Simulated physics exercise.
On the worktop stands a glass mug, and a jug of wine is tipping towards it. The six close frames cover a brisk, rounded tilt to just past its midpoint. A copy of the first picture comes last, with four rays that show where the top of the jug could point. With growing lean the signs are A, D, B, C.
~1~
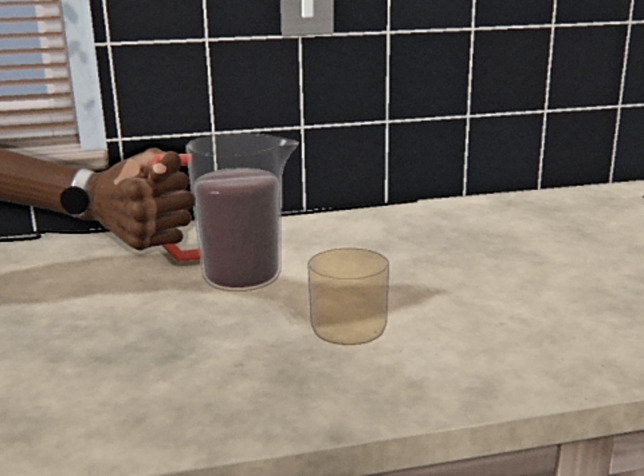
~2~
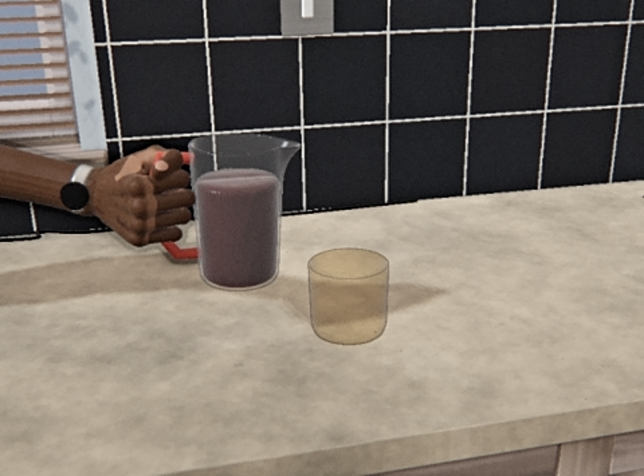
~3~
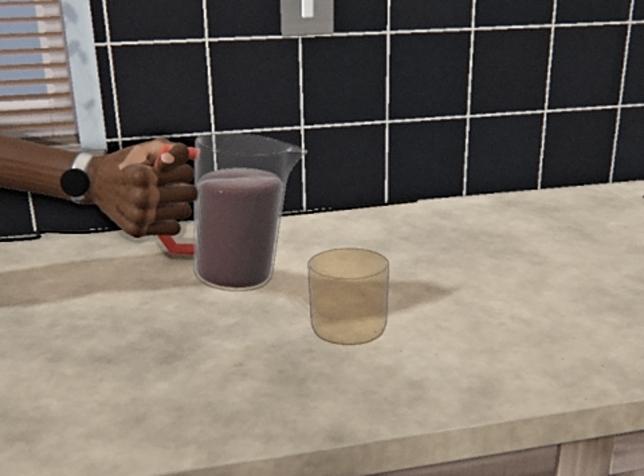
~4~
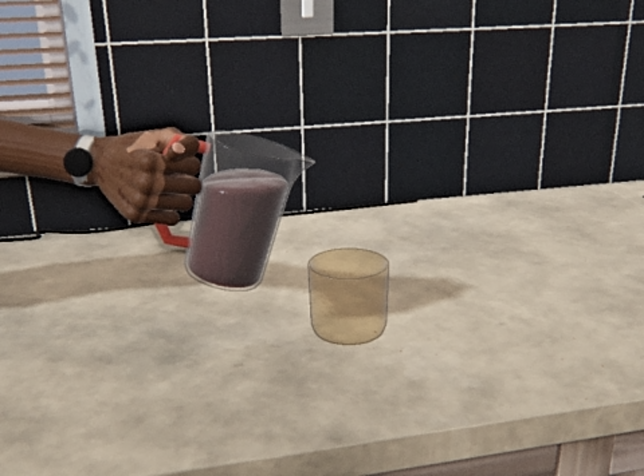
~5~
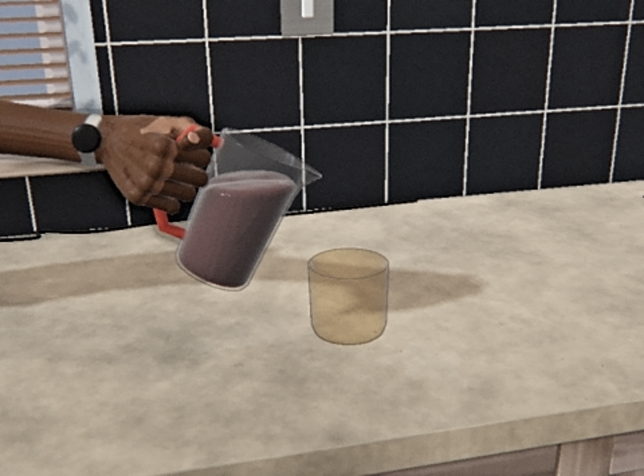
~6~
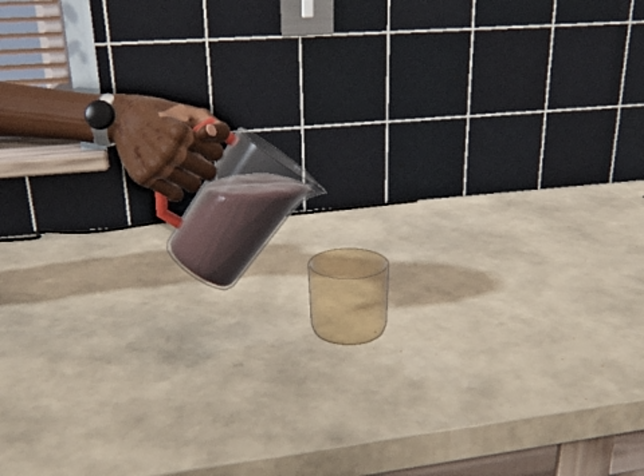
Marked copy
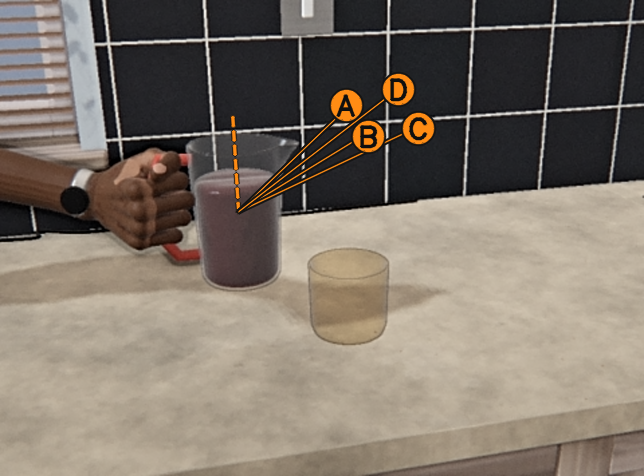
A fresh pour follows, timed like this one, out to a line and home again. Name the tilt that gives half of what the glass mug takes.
I would pick tilt C.
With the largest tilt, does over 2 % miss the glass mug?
No, it does not.
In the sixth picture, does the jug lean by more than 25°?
Yes.
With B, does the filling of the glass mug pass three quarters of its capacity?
No.
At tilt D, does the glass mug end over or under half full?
Under.
In orange, A at (335, 119); B at (351, 142); C at (402, 134); D at (384, 99).
If A is chosen, the glass mug ends with about 14 % of what it can hold.
If B is chosen, the glass mug ends with about 34 % of what it can hold.
If C is chosen, the glass mug ends with about 49 % of what it can hold.
If D is chosen, the glass mug ends with about 23 % of what it can hold.
